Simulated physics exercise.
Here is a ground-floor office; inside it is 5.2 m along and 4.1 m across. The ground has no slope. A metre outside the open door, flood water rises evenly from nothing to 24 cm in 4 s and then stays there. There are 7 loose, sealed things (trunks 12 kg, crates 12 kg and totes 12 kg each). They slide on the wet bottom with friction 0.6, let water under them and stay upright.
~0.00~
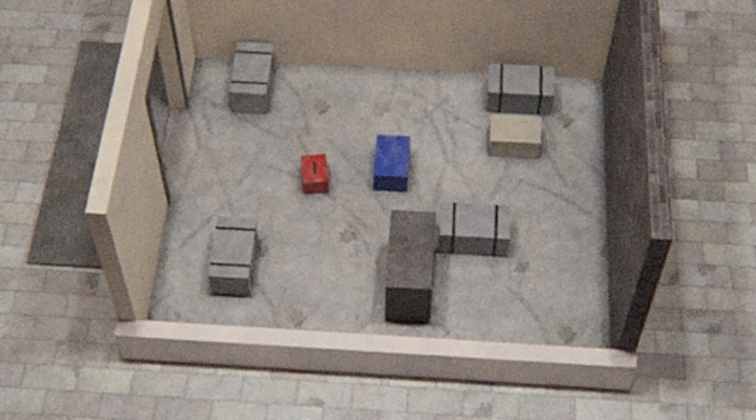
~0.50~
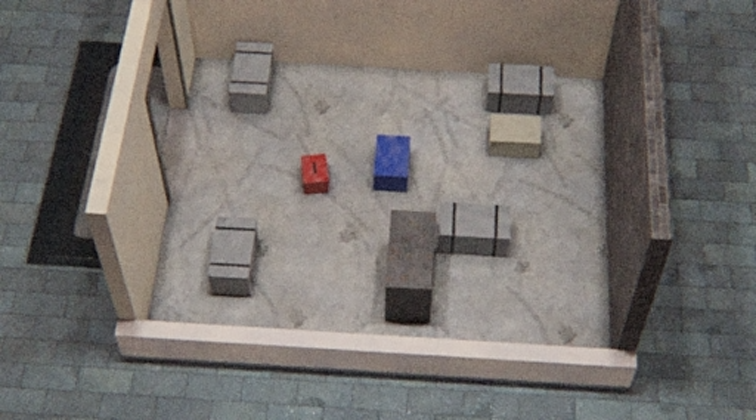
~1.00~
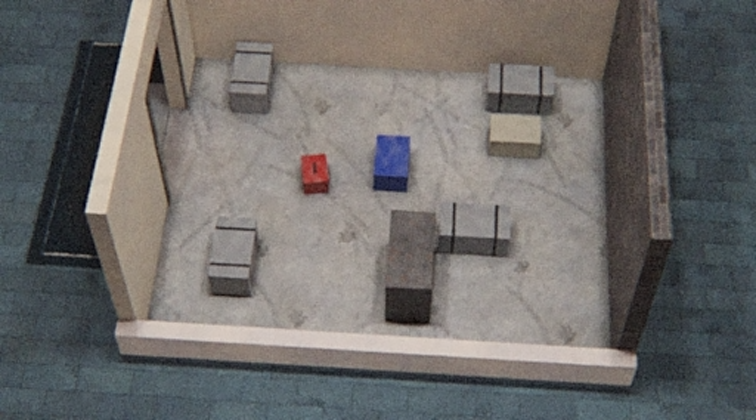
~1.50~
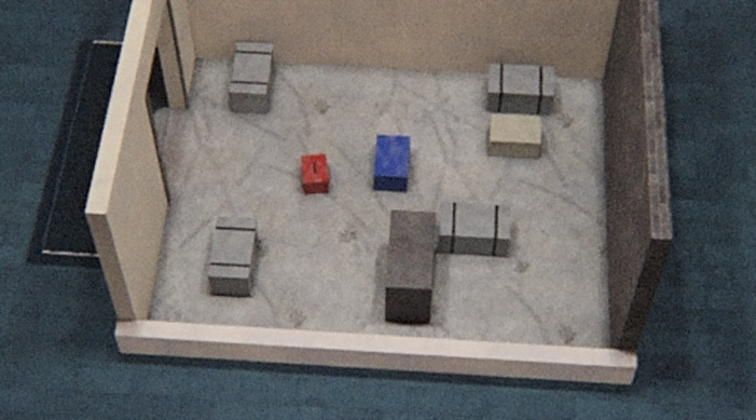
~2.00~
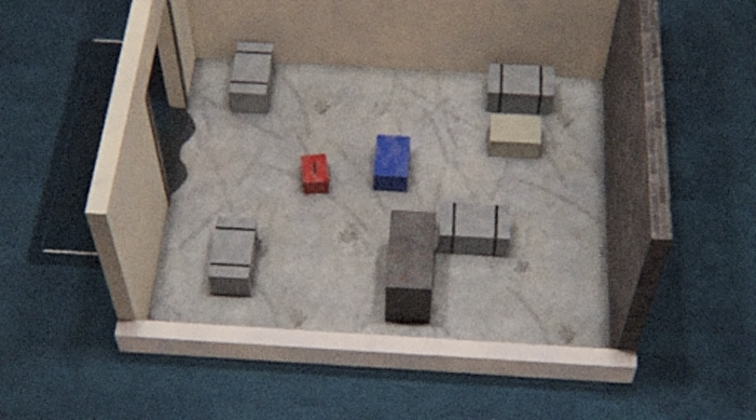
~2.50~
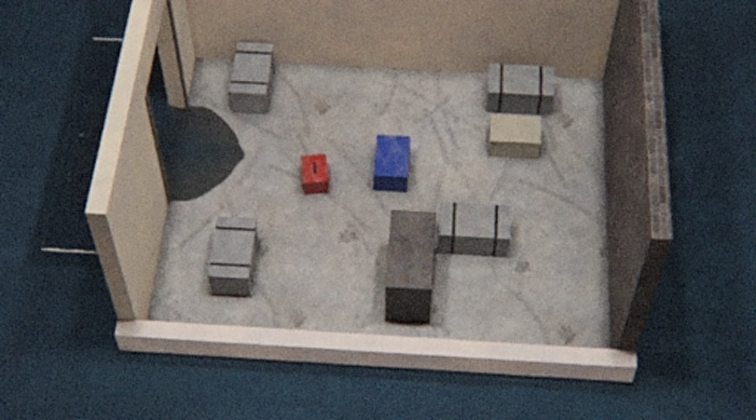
Dark water spreads over the paving outside a small walled room, seen from high above, then enters through the open doorway at left and fans across the pale floor in a rounded patch. Near the middle sit a small red tote and a blue crate, with grey strapped boxes, a tan box and a tall dark grey block around them. None of these shifts, and the camera stays still.
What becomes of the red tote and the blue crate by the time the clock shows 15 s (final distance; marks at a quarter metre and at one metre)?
The red tote gets carried off; the blue crate travels far.
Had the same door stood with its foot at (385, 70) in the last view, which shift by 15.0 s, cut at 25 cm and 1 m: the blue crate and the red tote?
In that case the blue crate ends far away, the red tote ends far away.
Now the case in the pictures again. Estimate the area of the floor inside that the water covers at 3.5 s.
Some 3.0 m2.
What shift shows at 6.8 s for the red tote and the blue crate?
About 100 and 60 cm.
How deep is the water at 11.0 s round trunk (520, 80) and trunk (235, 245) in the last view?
About 12 and 5 cm.
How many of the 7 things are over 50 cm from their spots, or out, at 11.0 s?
By then 6.
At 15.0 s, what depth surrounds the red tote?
Roughly 17 cm.
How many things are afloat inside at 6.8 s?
2 of them.
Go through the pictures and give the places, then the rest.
The red tote at (315, 168) rests on the ground; the blue crate at (392, 155), on the bottom; water covers 0.0 m2; 0 of 7 have shifted, in the first picture.
The red tote at (315, 168) rests on the ground; the blue crate at (392, 155), on the bottom; water covers 0.0 m2; 0 of 7 have shifted, in the second picture.
The red tote at (315, 168), on the bottom; the blue crate at (392, 155) rests on the ground; 0.0 m2 under water; 0 of 7 have shifted, in the third picture.
The red tote at (315, 168) rests on the ground; the blue crate at (392, 155) rests on the ground; water covers 0.0 m2; 0 of 7 have shifted, in the fourth picture.
The red tote at (315, 168) rests on the ground; the blue crate at (392, 155) rests on the ground; water covers 0.1 m2; 0 of 7 have shifted, in the fifth picture.
The red tote at (315, 168), on the bottom; the blue crate at (392, 155), on the bottom; water covers 0.8 m2; 0 of 7 have shifted, in the sixth picture.
After 3.5 s the red tote is near (315, 168), 0.0 m from its start, aground; the blue crate is near (392, 155), 0.0 m from its start, aground; 0 afloat.
After 6.8 s the red tote is near (402, 178), 1.0 m from its start, aground; the blue crate is near (444, 169), 0.6 m from its start, aground; 2 afloat.
After 11.0 s the red tote is near (484, 167), 2.0 m from its start, afloat; the blue crate is near (503, 292), 2.3 m from its start, afloat; 7 afloat.
After 15.0 s the red tote is near (591, 216), 3.3 m from its start, afloat; the blue crate is near (459, 307), 2.2 m from its start, afloat; 7 afloat.
